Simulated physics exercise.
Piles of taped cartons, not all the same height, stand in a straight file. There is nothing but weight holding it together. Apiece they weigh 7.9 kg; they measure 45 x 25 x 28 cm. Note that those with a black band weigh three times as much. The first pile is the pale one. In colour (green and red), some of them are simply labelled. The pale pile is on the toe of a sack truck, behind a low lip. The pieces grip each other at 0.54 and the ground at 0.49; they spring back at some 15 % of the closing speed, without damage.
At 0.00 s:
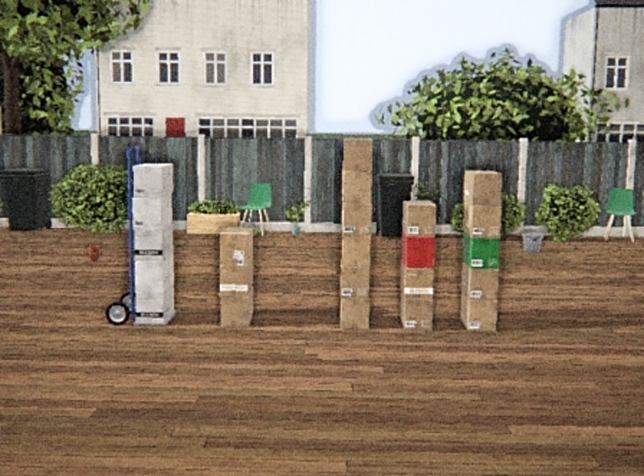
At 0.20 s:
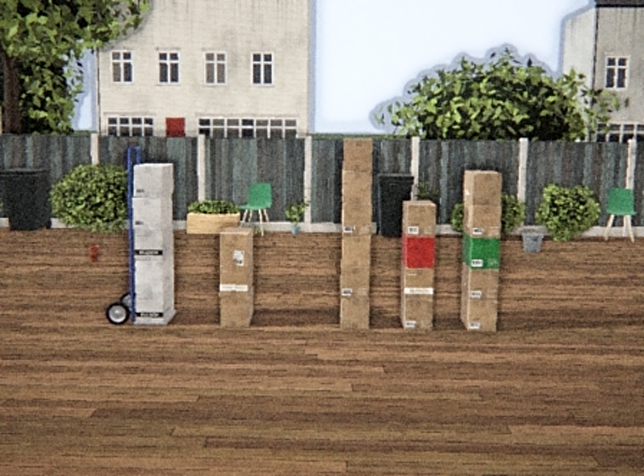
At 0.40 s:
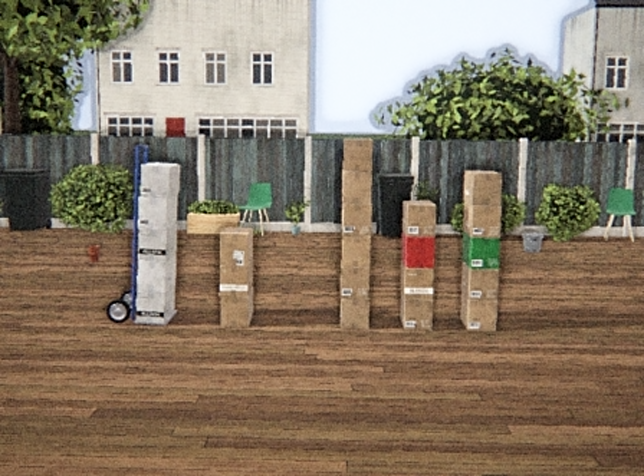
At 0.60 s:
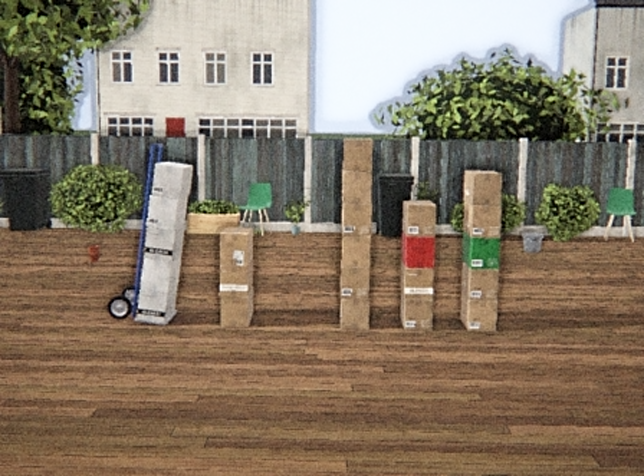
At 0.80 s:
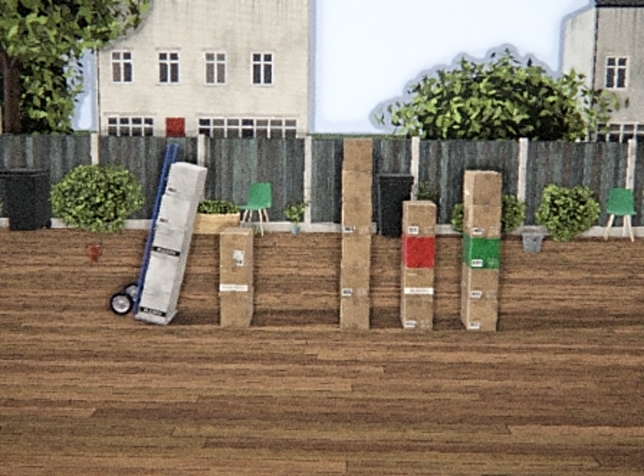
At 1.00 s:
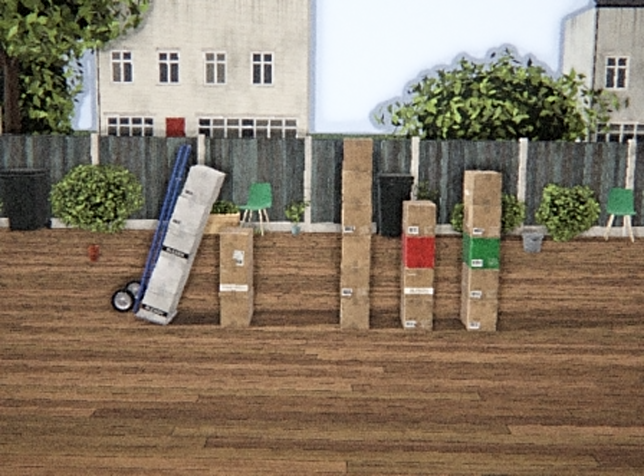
A pale pile of cartons on a blue sack truck tilts steadily to the right.
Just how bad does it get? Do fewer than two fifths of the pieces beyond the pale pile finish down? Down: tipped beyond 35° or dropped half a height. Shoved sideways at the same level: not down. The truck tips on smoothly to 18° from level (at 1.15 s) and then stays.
Yes, fewer than two fifths of them do.
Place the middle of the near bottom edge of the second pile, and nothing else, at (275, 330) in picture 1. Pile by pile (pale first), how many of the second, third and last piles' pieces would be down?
Then, pile by pile: Second 3, third 6, last 4.
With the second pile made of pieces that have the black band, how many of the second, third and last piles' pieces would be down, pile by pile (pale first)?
Second: 0; third: 0; last: 0.
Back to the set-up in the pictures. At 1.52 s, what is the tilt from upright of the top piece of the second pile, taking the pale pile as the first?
Roughly 10° from upright.
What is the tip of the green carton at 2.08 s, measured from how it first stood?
It's at some 0 degrees.
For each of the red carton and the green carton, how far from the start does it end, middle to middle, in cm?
For red it's roughly 0 cm, and for green it's roughly 0 cm.
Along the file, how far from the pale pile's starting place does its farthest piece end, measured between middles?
160 cm.
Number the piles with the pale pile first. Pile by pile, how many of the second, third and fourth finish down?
As for pieces, it's second 3, third 0 and fourth 0.
After 1.20 s, 0 of the pale pile down; none of the 18 other cartons down.
After 1.52 s, 4 of the pale pile down; none of the 18 other cartons down, 3 disturbed.
After 1.80 s, 5 of the pale pile down; none of the 18 other cartons down, 3 disturbed.
After 2.08 s, 5 of the pale pile down; 3 of the 18 other cartons down.
In the end (2.8 s), 5 of the pale pile down; 3 of the 18 other cartons down; green carton unmoved; red carton unmoved. That is 17 per cent. From the last view, middles, green carton near (481, 250), red carton near (418, 249).
